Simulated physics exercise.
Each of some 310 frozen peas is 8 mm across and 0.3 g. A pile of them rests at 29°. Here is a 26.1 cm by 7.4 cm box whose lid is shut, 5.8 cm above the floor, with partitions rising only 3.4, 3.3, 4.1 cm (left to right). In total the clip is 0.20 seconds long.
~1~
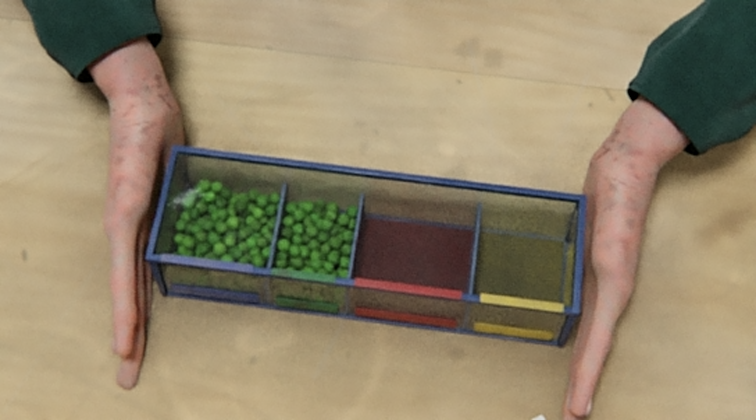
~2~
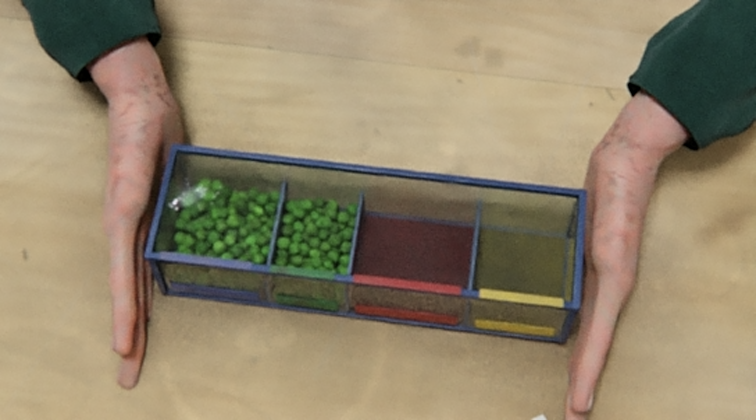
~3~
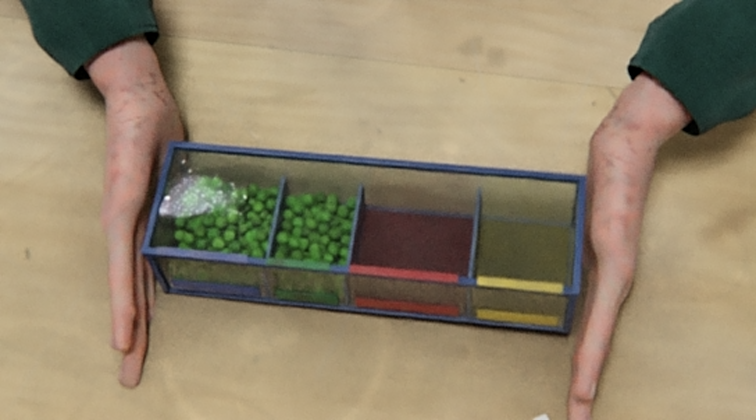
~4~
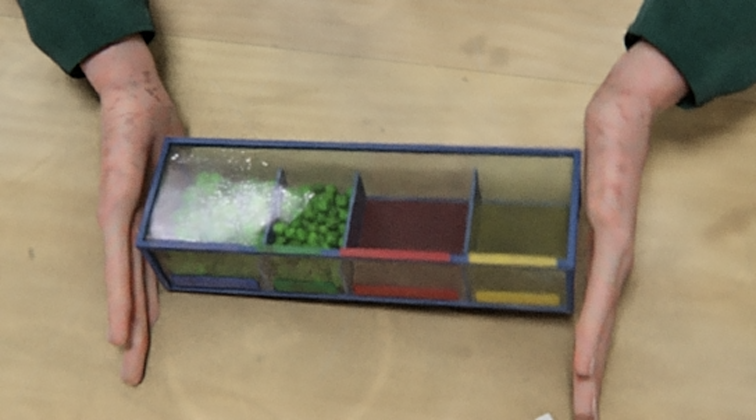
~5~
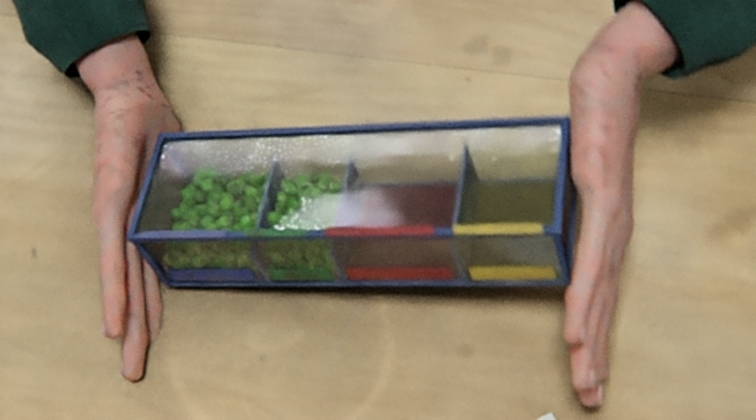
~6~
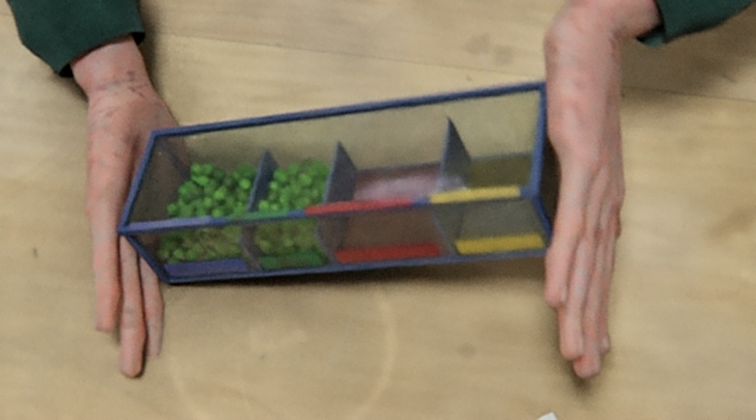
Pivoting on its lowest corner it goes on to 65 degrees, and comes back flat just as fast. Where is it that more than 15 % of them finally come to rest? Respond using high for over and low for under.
Red compartment low, blue compartment high, green compartment high, yellow compartment low.
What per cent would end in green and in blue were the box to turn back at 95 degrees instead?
In per cent, green 15 and blue 85.
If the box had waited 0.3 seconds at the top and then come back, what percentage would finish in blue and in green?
Then: Blue 65, green 35.
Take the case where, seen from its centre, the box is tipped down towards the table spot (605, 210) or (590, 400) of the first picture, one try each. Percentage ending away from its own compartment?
Around 35 % for the first direction, around 35 % for the second.
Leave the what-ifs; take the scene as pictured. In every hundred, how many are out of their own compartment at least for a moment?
Something like 5 per cent of the pieces.
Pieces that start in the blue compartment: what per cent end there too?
That compartment keeps close to 100 per cent of its own pieces.
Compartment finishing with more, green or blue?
Answer: Blue.
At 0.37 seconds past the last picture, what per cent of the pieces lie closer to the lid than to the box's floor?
Roughly 20 per cent.
Then, 0.37 s after the last picture, tilt 62 degrees; blue 65 %, green 35 %.
Then, 0.61 s after the last picture, tilt 24 degrees; blue 65 %, green 35 %.
Then, 0.96 s after the last picture, tilt 0 degrees; blue 65 %, green 35 %.
In the end, red 0 %, blue 65 %, green 35 %, yellow 0 %.
